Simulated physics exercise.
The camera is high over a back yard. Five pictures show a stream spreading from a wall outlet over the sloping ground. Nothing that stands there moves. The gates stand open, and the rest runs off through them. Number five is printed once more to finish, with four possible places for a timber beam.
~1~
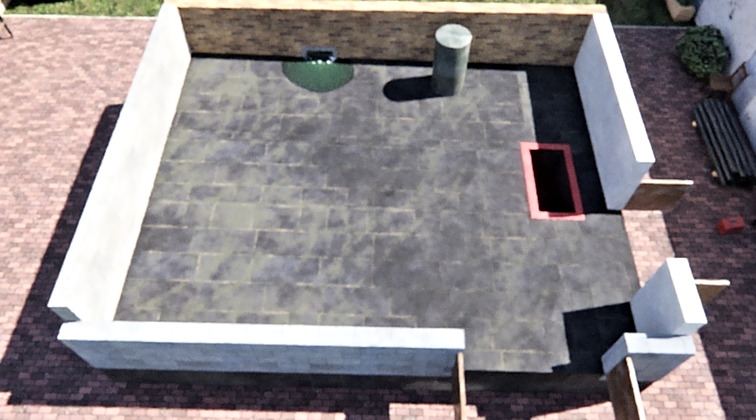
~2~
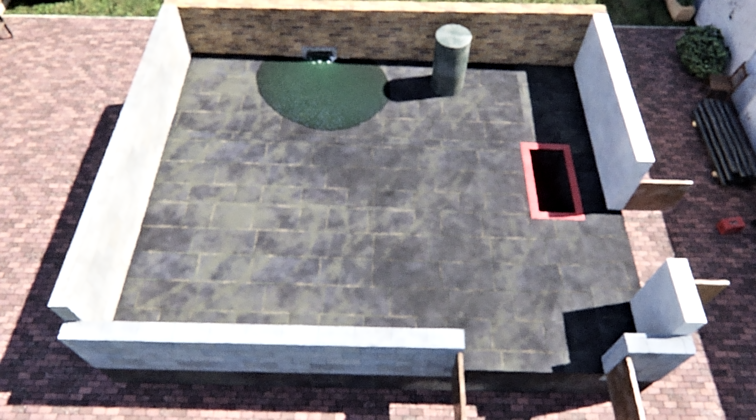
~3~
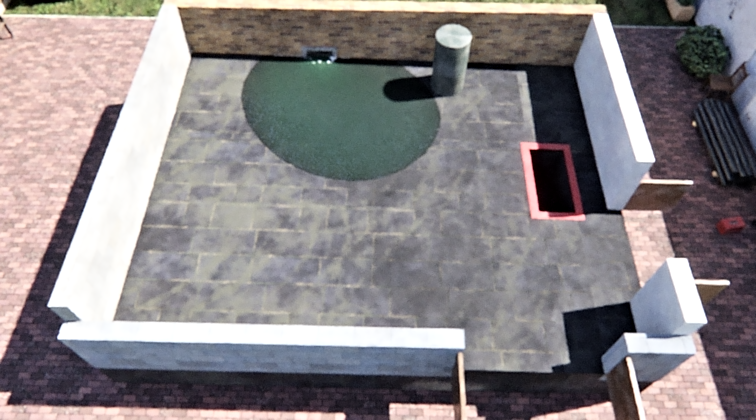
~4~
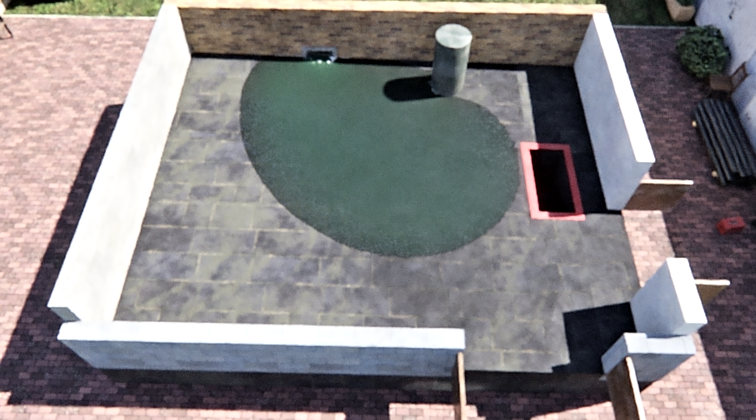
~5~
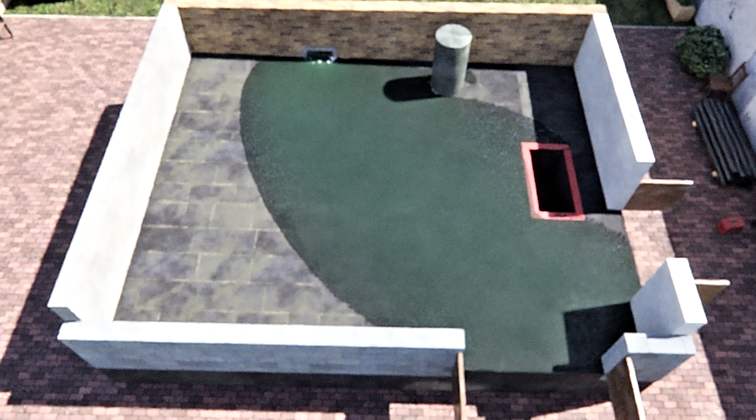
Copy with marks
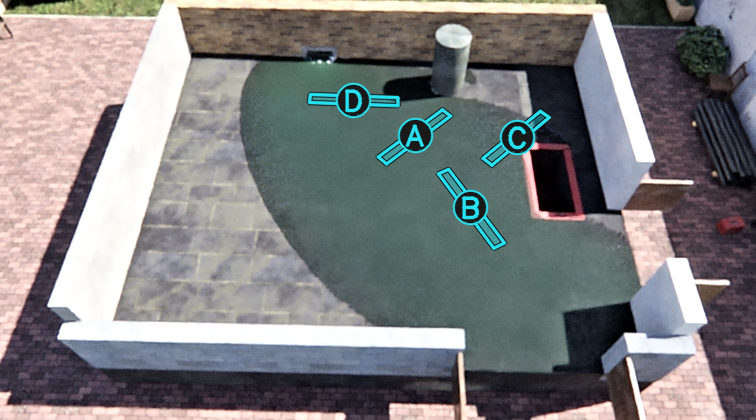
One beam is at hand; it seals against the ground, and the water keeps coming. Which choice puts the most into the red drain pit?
Choose D.
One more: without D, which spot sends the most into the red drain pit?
B it is.
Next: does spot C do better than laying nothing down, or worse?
It is worse.
On the marked copy, A from (382, 160) to (446, 112); B from (443, 171) to (499, 245); C from (487, 161) to (544, 114); D from (309, 98) to (397, 101).
For spot A, about 17 % of the stream runs into the red drain pit, about 83 % out by the gates.
For spot B, about 26 % of the stream runs into the red drain pit, about 74 % out by the gates.
For spot C, about 12 % of the stream runs into the red drain pit, about 88 % out by the gates.
For spot D, about 33 % of the stream runs into the red drain pit, about 67 % out by the gates.
